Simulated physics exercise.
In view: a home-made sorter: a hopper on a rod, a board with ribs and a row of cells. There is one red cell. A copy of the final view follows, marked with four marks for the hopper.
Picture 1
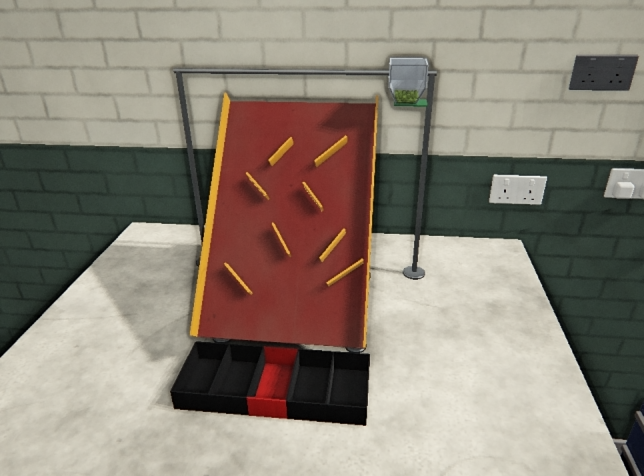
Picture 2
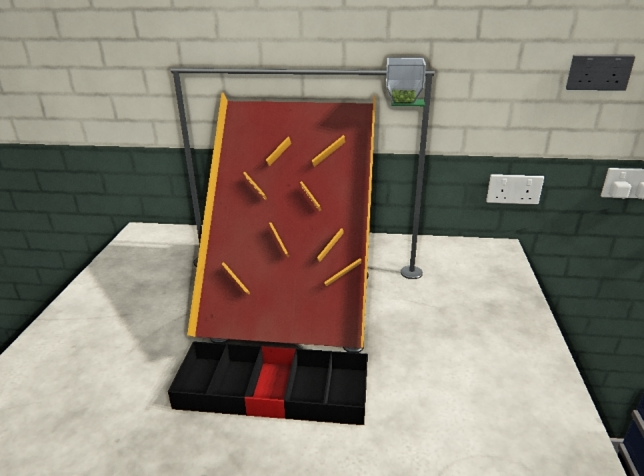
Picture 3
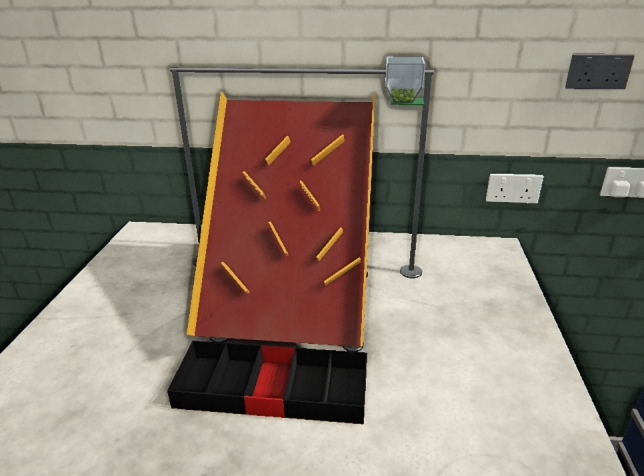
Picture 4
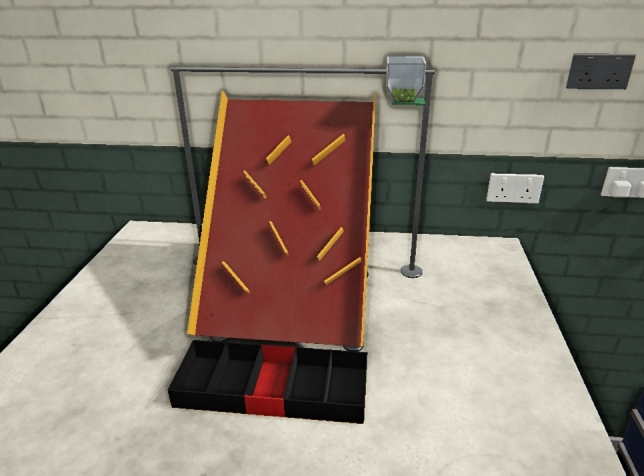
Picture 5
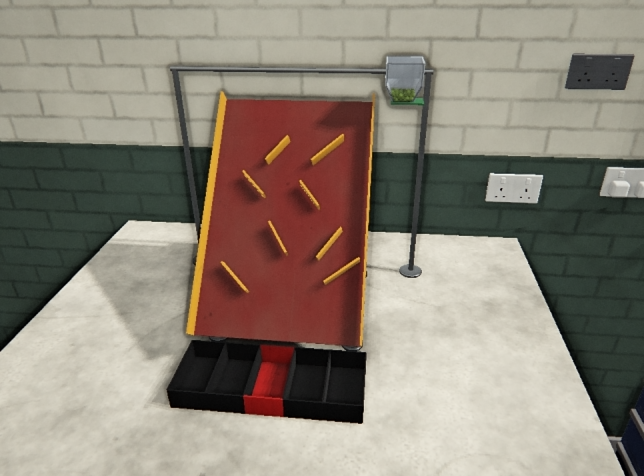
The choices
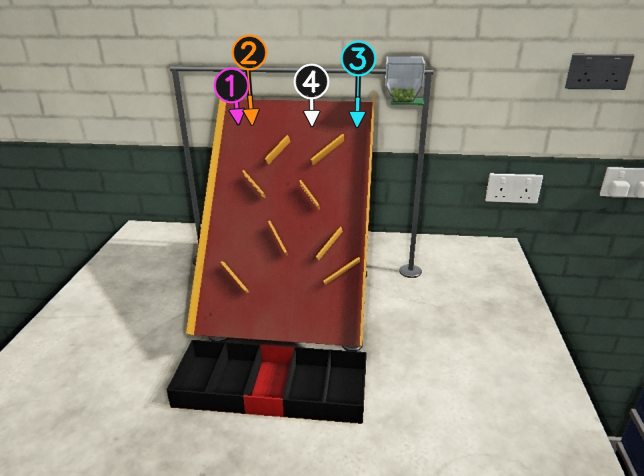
Tilted red board with yellow ribs standing above a row of black cells and one red, a clear hopper hanging still.
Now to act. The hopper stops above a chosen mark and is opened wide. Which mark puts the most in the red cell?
The best mark is 3.
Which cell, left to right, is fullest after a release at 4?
It is the fourth one.
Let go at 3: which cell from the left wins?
The third.
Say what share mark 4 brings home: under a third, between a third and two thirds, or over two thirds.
Under a third.
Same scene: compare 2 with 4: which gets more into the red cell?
4 it is.
On the marked copy, mark 1 meets the board at (237, 118); mark 2 meets the board at (251, 119); mark 3 meets the board at (357, 121); mark 4 meets the board at (311, 120).
Choosing 1, a small part in the red cell, most in other cells, a small part outside the box.
Choosing 2, a small part in the red cell, most in other cells, a small part outside the box.
Choosing 3, about two thirds in the red cell, about a quarter in other cells, a stray few held on the board, a stray few outside the box.
Choosing 4, about a quarter in the red cell, most in other cells, a stray few outside the box.
